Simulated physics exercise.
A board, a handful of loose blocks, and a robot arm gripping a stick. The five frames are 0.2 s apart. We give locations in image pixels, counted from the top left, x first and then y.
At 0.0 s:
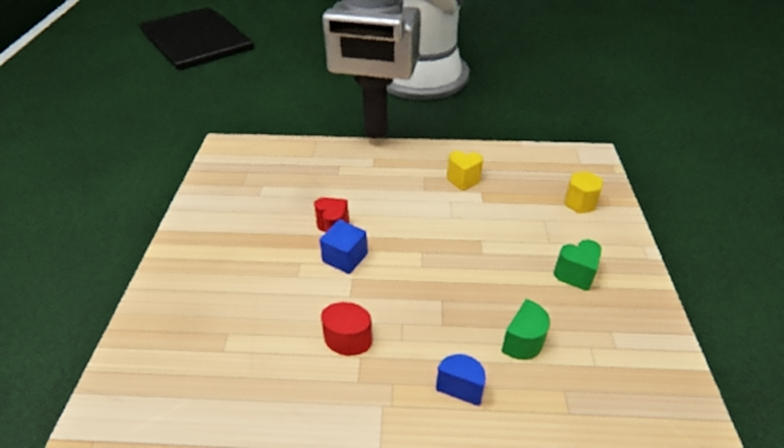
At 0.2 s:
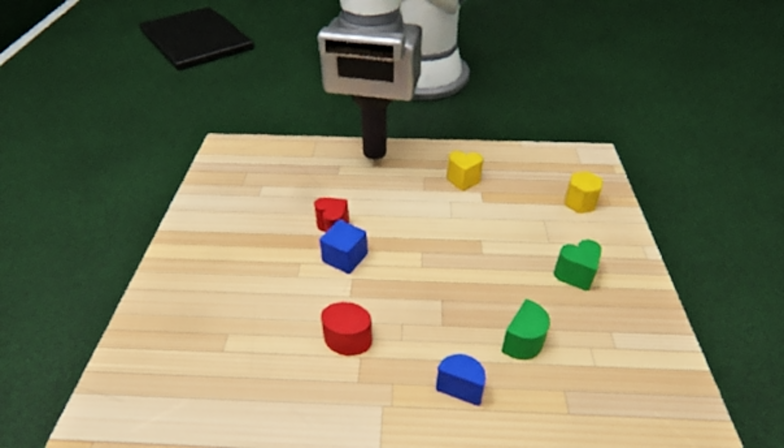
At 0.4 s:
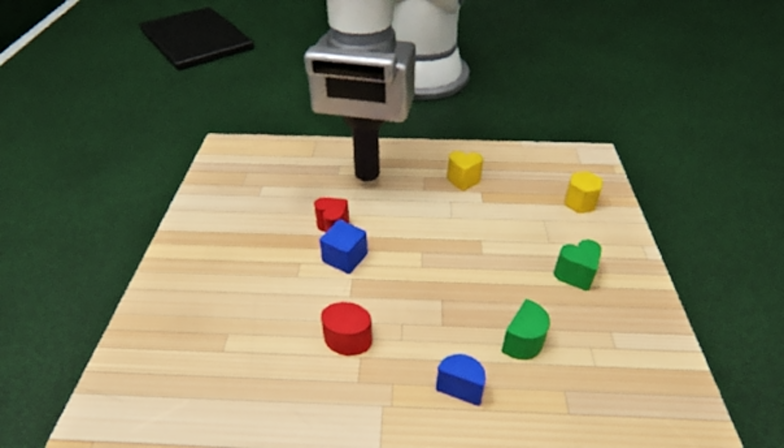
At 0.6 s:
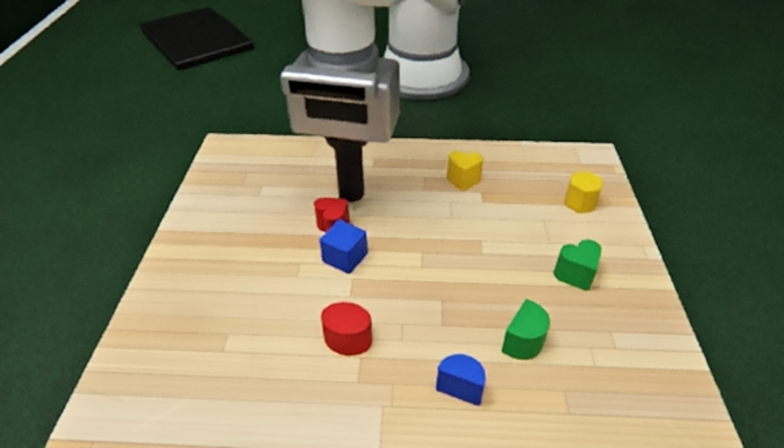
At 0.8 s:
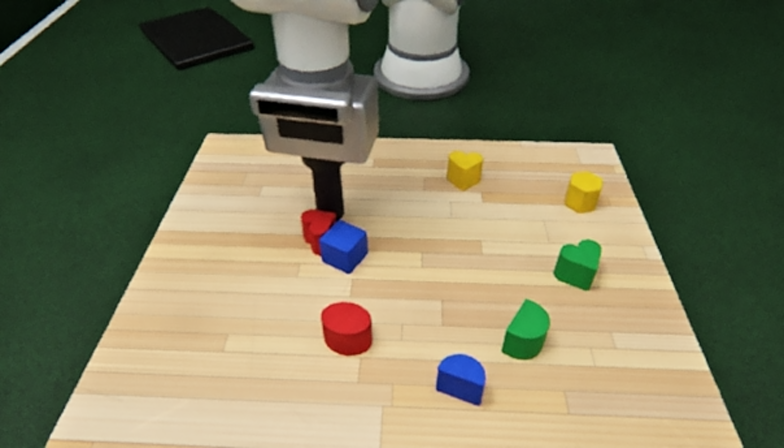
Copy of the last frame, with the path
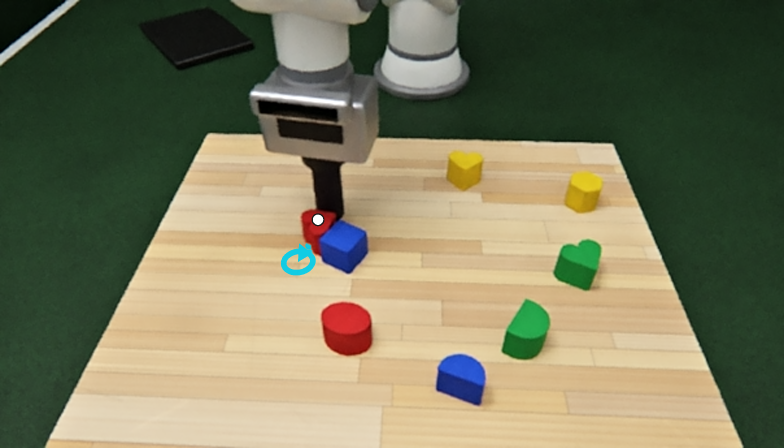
A robot arm holding a dark stick moves from the far edge of a wooden board toward the viewer, drifting left as it nears a red heart-shaped block beside a blue one. The stick then nudges the red block slightly left and nearer, while the other scattered blocks stay still.
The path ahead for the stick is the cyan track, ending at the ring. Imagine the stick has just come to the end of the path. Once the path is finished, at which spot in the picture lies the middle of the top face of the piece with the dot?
When the path ends, it will be at (283, 261).
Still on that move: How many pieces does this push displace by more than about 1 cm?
One block moves.
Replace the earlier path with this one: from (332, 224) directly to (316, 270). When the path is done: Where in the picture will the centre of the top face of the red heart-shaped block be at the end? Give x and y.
At (286, 263).
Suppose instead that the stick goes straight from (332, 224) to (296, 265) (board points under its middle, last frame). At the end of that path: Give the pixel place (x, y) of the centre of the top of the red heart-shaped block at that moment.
So, by the moment the path ends, you'll find the top centre of the red heart-shaped block at (279, 265).
The drawn path runs from (332, 224) by way of (319, 235) and (308, 248) to (298, 262); the dot is on the red heart-shaped block.
On the path given first. Halfway along, stick at (311, 233); red heart-shaped block at (299, 240).
At the end, stick at (297, 253); red heart-shaped block at (283, 261); blue square not moved.
